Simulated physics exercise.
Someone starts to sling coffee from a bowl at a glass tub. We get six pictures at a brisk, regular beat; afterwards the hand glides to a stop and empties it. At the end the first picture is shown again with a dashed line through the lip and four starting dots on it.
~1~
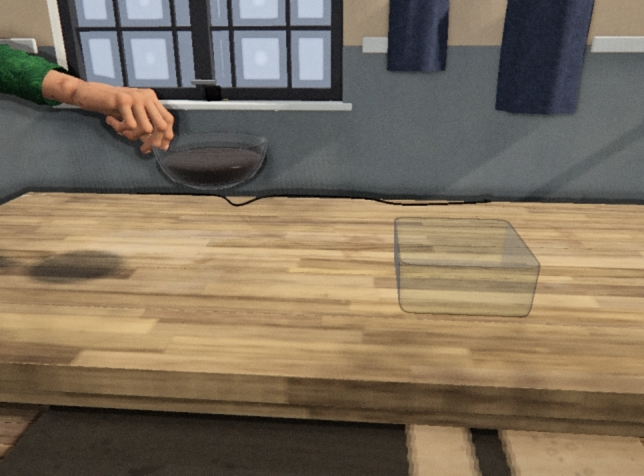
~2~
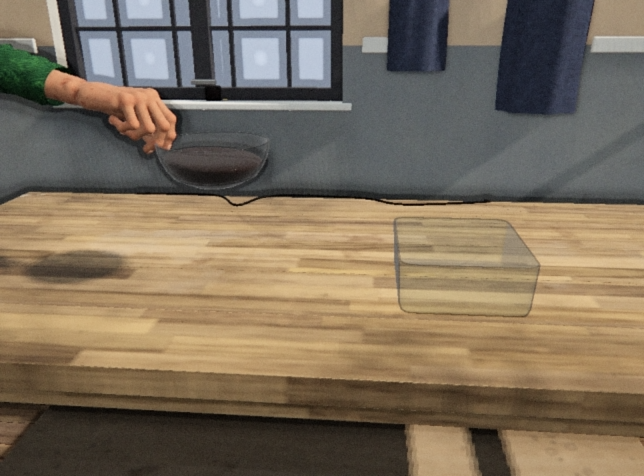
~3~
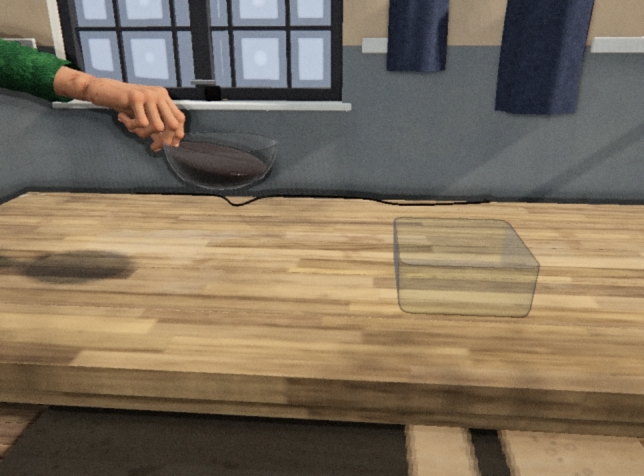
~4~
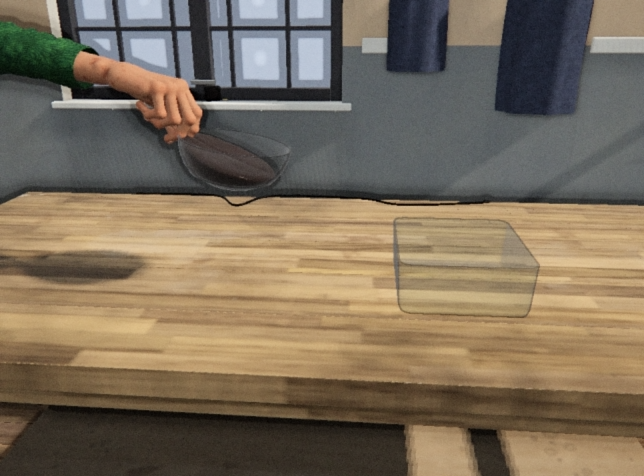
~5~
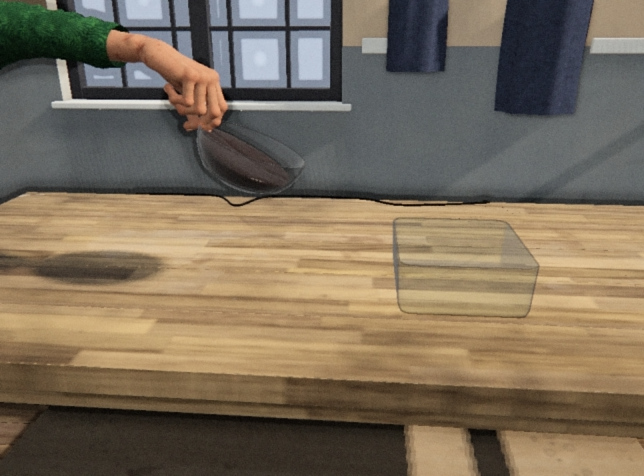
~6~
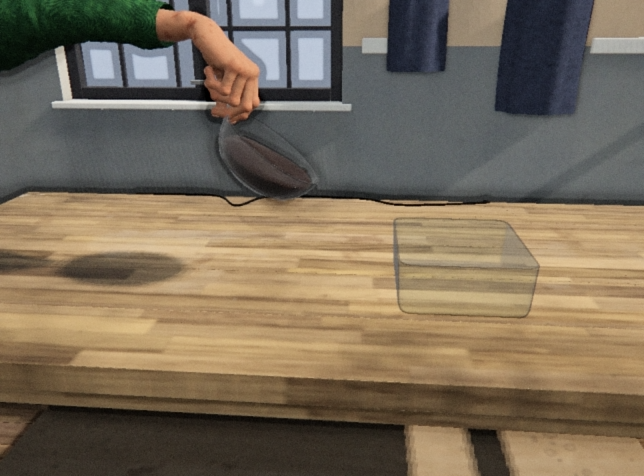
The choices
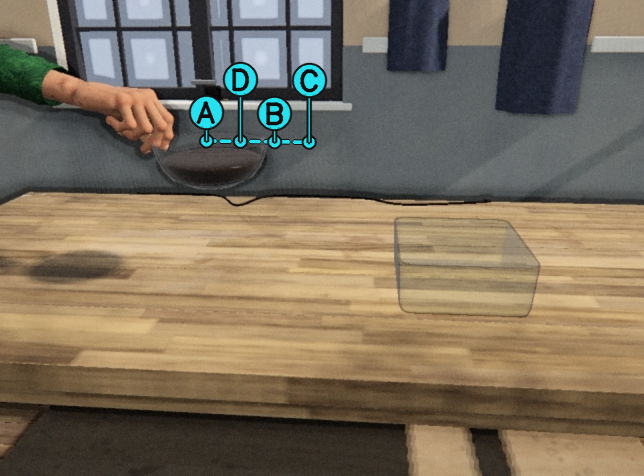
A hand in a green sleeve reaches in from the left, holding a clear bowl of dark brown coffee above a pale wooden counter, seen from the front and slightly above. An empty glass tub stands on the right, with a grey wall, a window and dark blue cloths behind. The hand moves right, tilting the bowl steadily down to the right, while the camera stays still.
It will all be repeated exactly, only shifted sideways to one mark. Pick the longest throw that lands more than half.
C is the one.
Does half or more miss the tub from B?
Yes, it does.
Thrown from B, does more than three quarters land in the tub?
No.
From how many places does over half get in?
One.
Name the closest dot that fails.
B it is.
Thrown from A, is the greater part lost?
Yes, that goes wrong.
On the marked copy, A at (206, 140); B at (274, 141); C at (309, 142); D at (240, 141).
If A is chosen, about 0 % lands in the tub, 100 % falls short.
If B is chosen, about 36 % lands in the tub, 52 % falls short and 12 % goes beside or beyond.
If C is chosen, about 62 % lands in the tub, 16 % falls short and 22 % goes beside or beyond.
If D is chosen, about 1 % lands in the tub, 95 % falls short and 3 % goes beside or beyond.
